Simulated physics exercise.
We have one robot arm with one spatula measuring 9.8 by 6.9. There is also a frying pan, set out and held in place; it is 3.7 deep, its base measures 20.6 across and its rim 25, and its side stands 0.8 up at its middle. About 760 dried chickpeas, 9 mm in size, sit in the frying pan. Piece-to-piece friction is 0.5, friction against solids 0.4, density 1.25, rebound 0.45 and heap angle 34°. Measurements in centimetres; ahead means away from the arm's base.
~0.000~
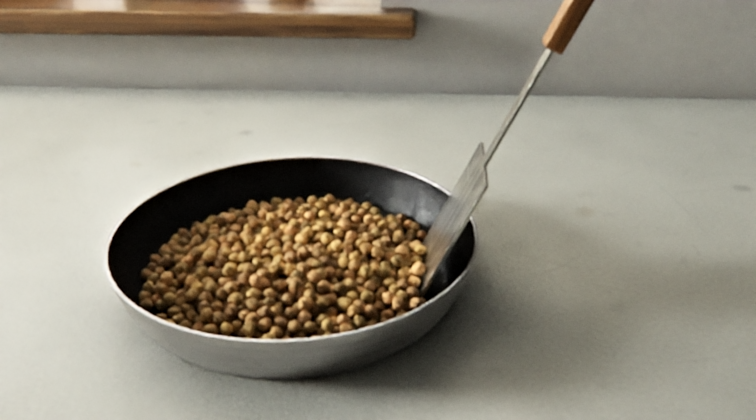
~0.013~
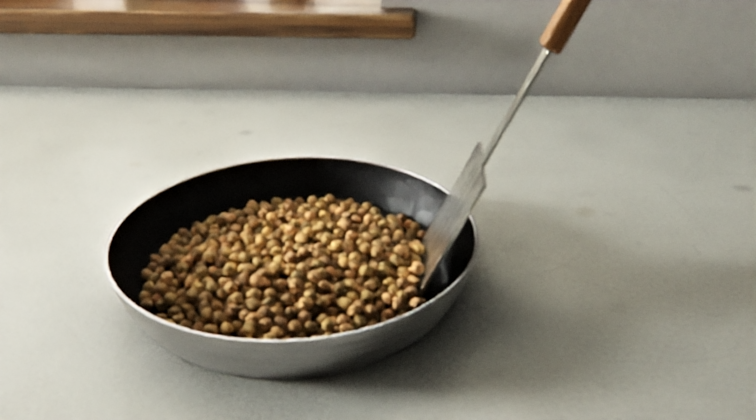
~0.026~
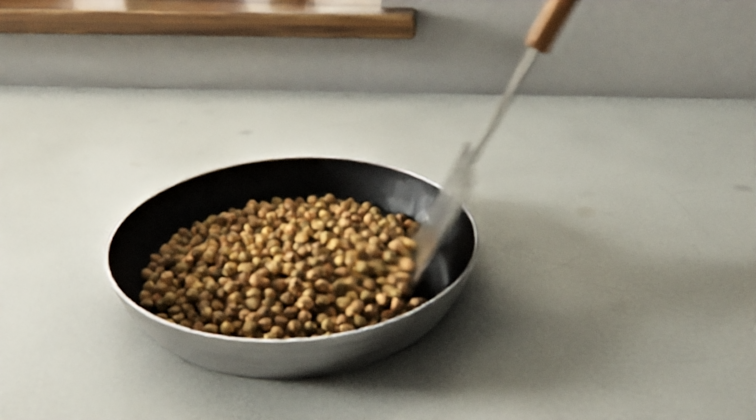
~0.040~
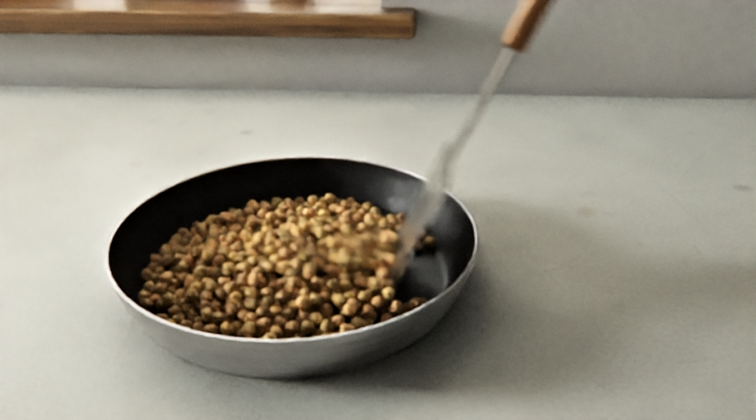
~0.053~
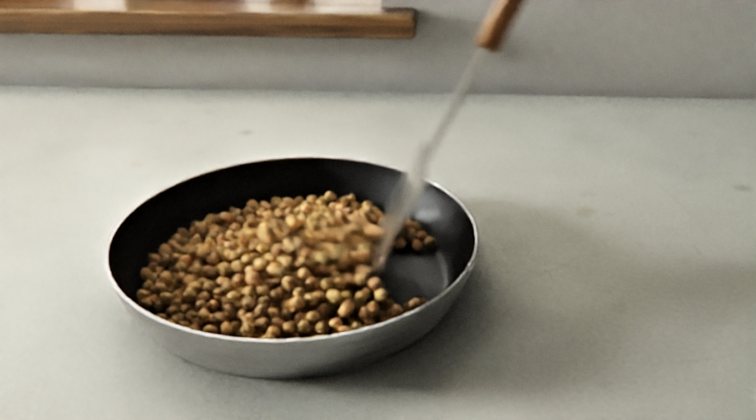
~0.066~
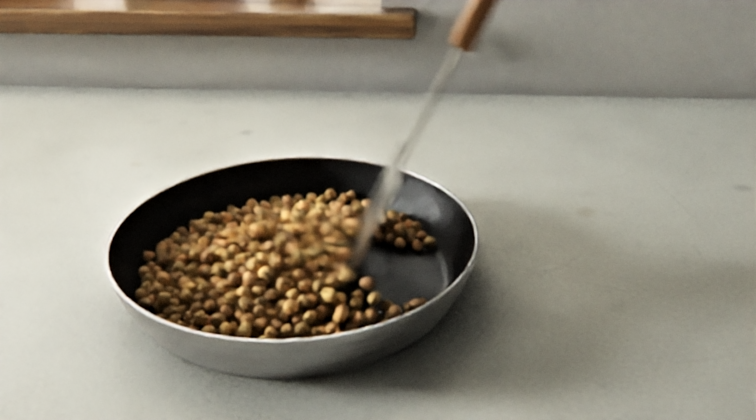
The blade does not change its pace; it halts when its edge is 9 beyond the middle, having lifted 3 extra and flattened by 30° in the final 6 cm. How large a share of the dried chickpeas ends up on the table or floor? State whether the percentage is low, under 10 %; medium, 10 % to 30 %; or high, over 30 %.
The percentage is medium.
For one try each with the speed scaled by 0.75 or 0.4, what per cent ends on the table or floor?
Roughly 10 per cent on the first try and 0 per cent on the second.
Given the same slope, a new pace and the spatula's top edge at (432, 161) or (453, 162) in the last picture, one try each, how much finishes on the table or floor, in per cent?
About 5 and 0 per cent.
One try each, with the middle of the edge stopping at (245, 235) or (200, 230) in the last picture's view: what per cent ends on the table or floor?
I'd say some 5 per cent, then some 10 per cent.
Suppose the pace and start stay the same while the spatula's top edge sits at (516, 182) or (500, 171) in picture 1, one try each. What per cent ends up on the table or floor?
I'd say near 15 per cent for the first and near 15 per cent for the second.
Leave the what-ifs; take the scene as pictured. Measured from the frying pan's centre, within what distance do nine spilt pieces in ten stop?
I'd put it at about 60 centimetres.
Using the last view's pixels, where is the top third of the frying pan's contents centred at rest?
At about (181, 260).
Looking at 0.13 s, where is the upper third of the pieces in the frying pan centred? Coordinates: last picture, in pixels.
Centre: Roughly (222, 245) in the last picture.
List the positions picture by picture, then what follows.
The spatula top edge at (485, 162), sloping 65°; upper third of the load around (302, 258), from x 145 to 430, top at y 200; 757 in the frying pan, in the first frame.
The spatula top edge at (483, 162), sloping 65°; upper third of the load around (303, 259), from x 145 to 430, top at y 200, in the second frame.
The spatula top edge at (471, 162), sloping 65°; upper third of the load around (305, 257), from x 145 to 430, top at y 200, in the third frame.
The spatula top edge at (449, 161), sloping 65°; upper third of the load around (310, 255), from x 145 to 430, top at y 200, in the fourth frame.
The spatula top edge at (425, 161), sloping 65°; upper third of the load around (303, 253), from x 145 to 430, top at y 195, in the fifth frame.
The spatula top edge at (401, 160), sloping 65°; upper third of the load around (296, 251), from x 140 to 430, top at y 195; 757 in the frying pan, in the sixth frame.
After 0.10 s, sloping 65°, highest piece 5 above the table; 757 in the frying pan.
After 0.13 s, sloping 57°, highest piece 6 above the table; 757 in the frying pan.
After 0.35 s, sloping 35°, highest piece 7 above the table; 653 in the frying pan, 100 on the table or floor, 4 on the blade or in flight.
After 1.40 s, sloping 35°, highest piece 4 above the table; 653 in the frying pan, 104 on the table or floor.
In the end, 653 in the frying pan, 104 on the table or floor. That is 14 % on the table or floor.
